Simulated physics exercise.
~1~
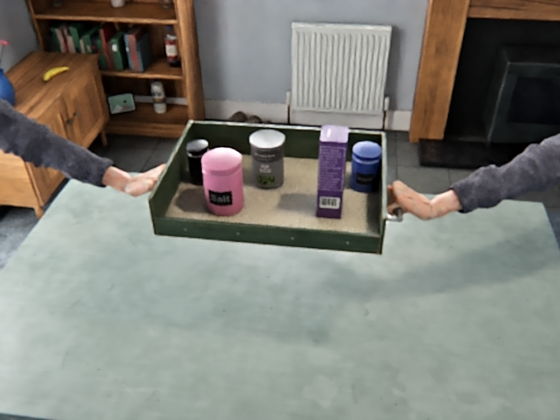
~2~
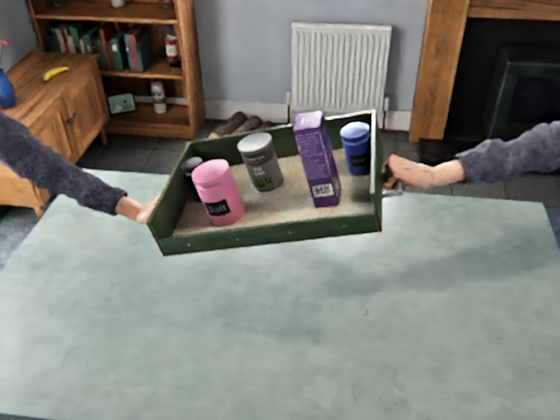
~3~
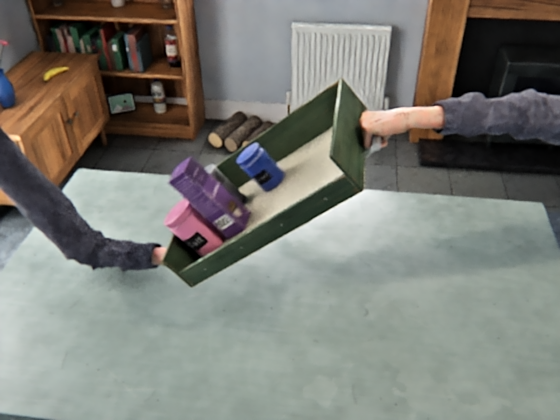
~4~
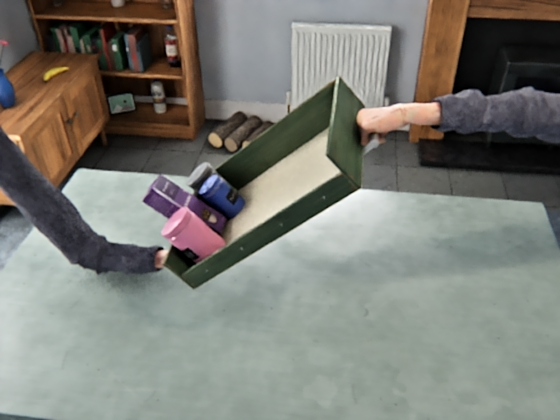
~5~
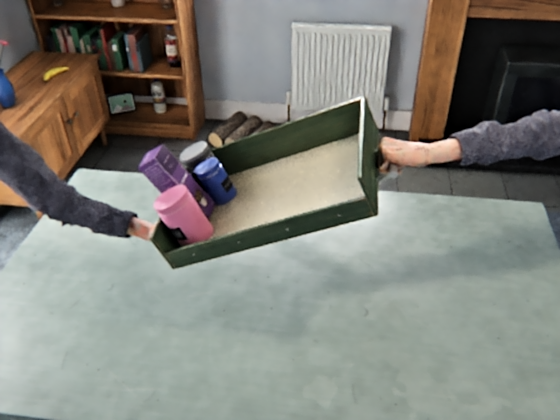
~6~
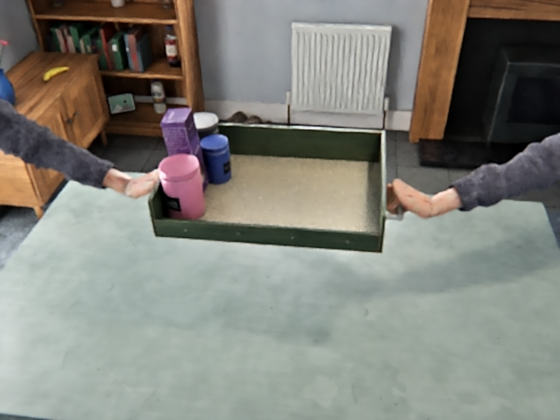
A green crate held by two hands tipped steeply down to the left, and the pink jar, purple carton, blue jar and grey tin slid together into the left end, staying bunched there upright when the hands brought it level again.
